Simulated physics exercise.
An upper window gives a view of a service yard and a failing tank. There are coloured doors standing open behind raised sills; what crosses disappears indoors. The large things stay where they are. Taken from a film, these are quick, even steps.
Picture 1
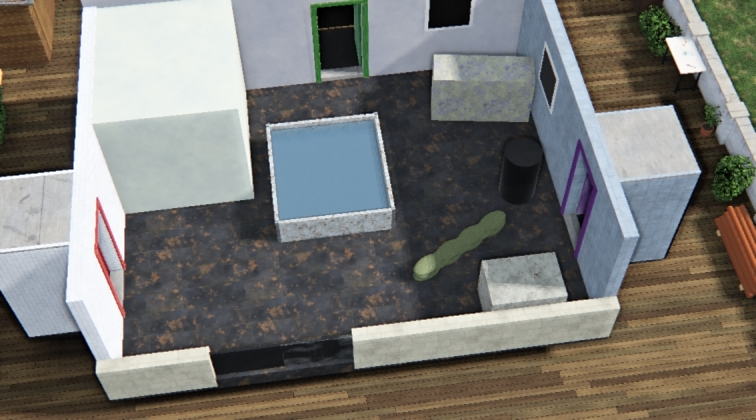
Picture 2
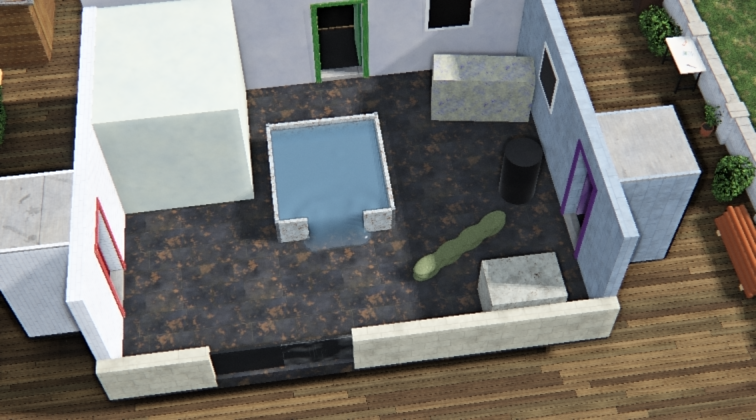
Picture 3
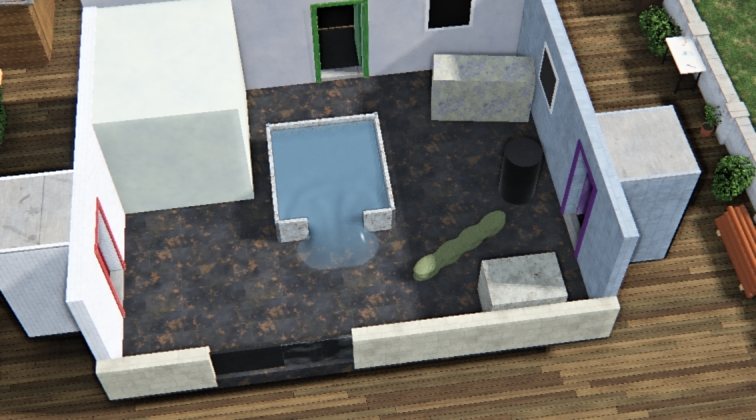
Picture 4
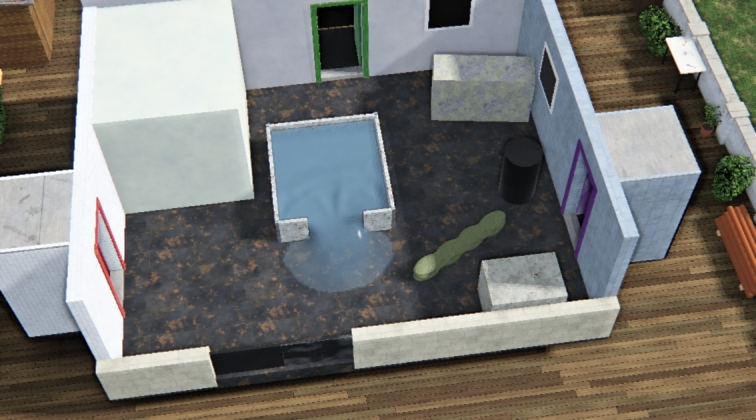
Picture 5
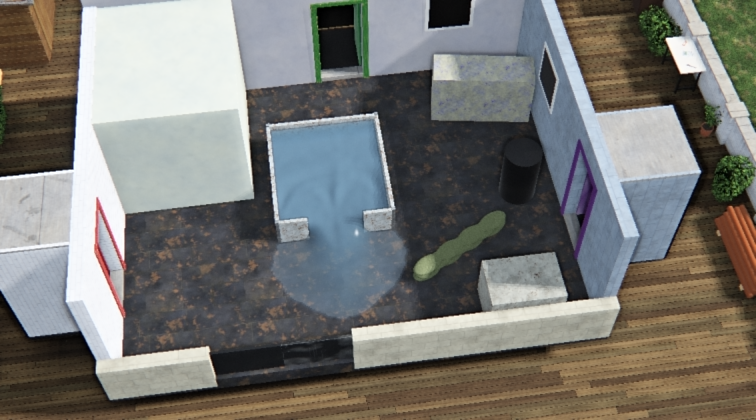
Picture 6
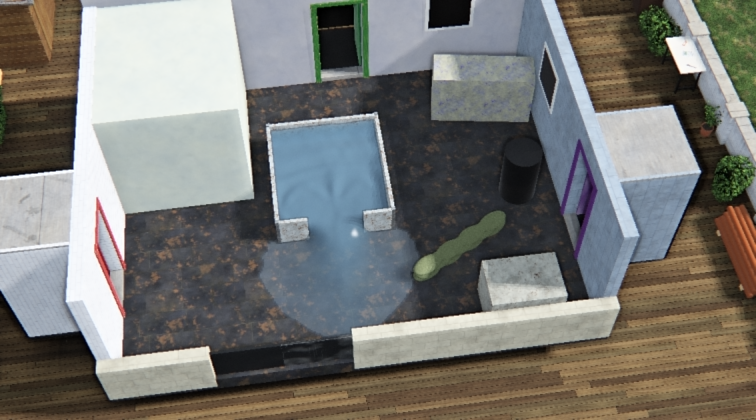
Water tank in a walled yard opening at its front wall, water pouring through the gap and spreading across the dark floor.
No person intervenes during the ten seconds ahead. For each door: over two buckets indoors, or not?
The purple door goes over the limit; the red door goes over the limit; the green door keeps to the limit.
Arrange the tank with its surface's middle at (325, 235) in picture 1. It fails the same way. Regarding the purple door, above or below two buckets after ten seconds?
Purple: Overshoots.
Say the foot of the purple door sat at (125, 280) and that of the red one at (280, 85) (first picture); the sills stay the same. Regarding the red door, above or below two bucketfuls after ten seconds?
Well, the red one never reaches the limit, I reckon.
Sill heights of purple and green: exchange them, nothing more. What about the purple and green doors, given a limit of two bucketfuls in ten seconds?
As for the doors, the purple door comes in short and the green door comes in short.
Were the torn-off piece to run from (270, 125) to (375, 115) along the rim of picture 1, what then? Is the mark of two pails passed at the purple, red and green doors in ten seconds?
I reckon the purple door will stay beneath the mark, the red door will stay beneath the mark, and the green door will get past the mark.
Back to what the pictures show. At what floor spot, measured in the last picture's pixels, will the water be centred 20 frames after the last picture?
Somewhere near (327, 250).
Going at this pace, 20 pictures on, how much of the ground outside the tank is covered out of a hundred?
My estimate is near 35 per cent.
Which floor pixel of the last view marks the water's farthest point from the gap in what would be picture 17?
Front's tip: Near (133, 378).
A moment on, water covers 20 % of the floor; the purple door not reached, the red door not reached, the green door not reached.
Next, water covers 25 % of the floor; the purple door not reached, the red door not reached, the green door not reached.
Then, water covers 35 % of the floor; the purple door not reached, the red door wet at the sill, nothing in, the green door not reached.
Later, water covers 55 % of the floor; the purple door over two buckets in, the red door over two buckets in, the green door not reached.
In the end, water covers 80 % of the floor; the purple door far over two buckets in, the red door over two buckets in, the green door not reached.
